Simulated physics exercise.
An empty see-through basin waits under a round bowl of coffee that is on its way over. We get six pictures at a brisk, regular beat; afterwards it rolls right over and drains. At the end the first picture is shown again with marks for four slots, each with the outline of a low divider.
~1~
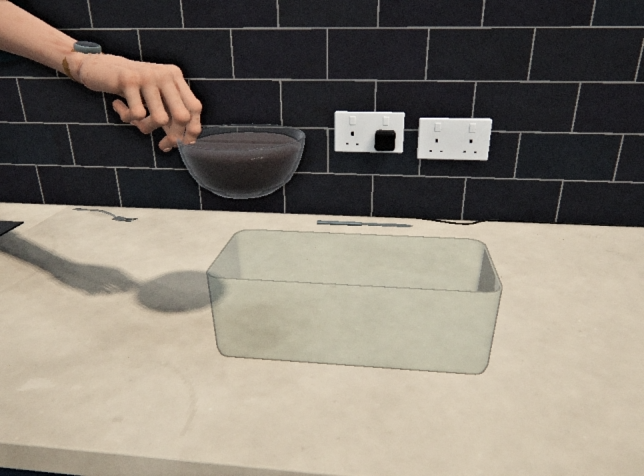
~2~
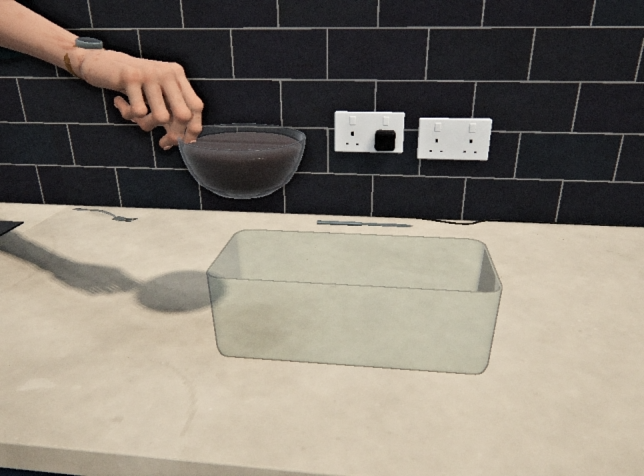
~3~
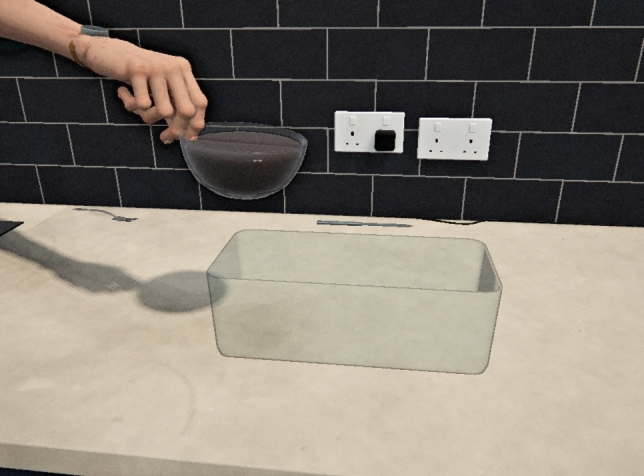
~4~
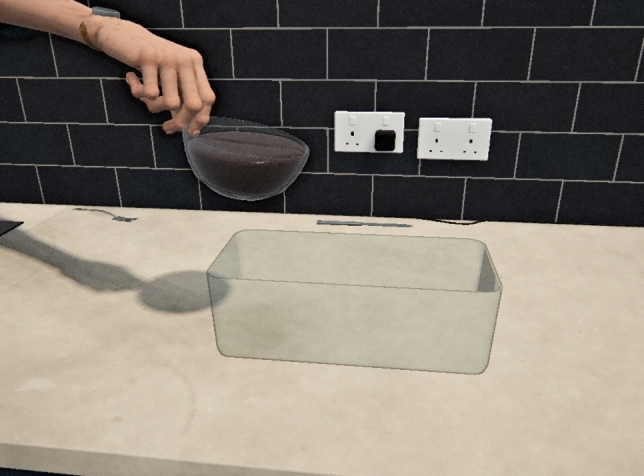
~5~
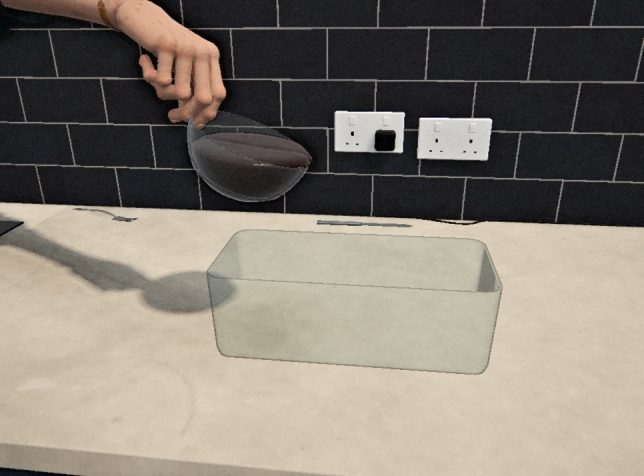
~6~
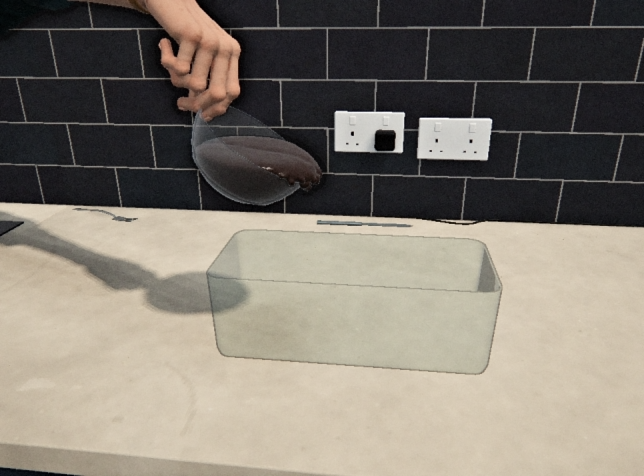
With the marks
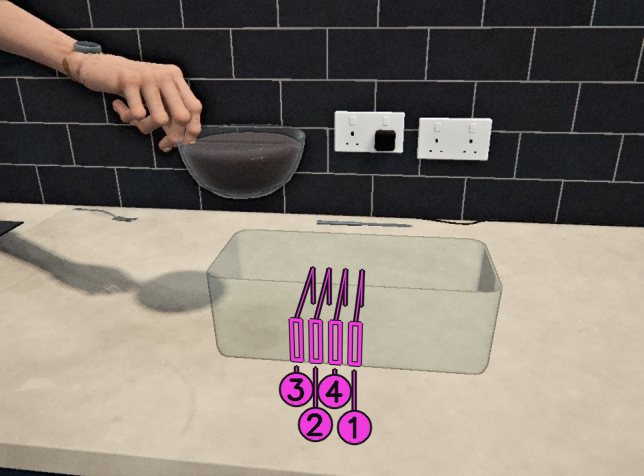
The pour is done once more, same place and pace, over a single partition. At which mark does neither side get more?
4 works best here.
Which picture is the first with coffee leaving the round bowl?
Picture 5.
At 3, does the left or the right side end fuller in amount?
More ends on the right.
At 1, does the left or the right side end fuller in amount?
The left side.
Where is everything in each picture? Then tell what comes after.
In the first frame, upright, lip at (301, 136); basin from (218, 351) to (487, 370); nothing has left yet.
In the second frame, upright, lip at (302, 138); nothing has left yet.
In the third frame, tipped about 6°, lip at (304, 143); nothing has left yet.
In the fourth frame, tipped about 14°, lip at (306, 152); nothing has left yet.
In the fifth frame, tipped about 24°, lip at (307, 163); coffee is over the lip, down to (307, 163).
In the sixth frame, tipped about 35°, lip at (306, 175); coffee is over the lip, down to (309, 185).
In magenta, 1 at (354, 371); 2 at (315, 368); 3 at (296, 367); 4 at (334, 369).
Choosing 1, about 76 % ends left of the wall and 19 % right of it; 4 % is lost outside.
Choosing 2, about 23 % ends left of the wall and 76 % right of it.
Choosing 3, about 10 % ends left of the wall and 89 % right of it.
Choosing 4, about 47 % ends left of the wall and 52 % right of it.
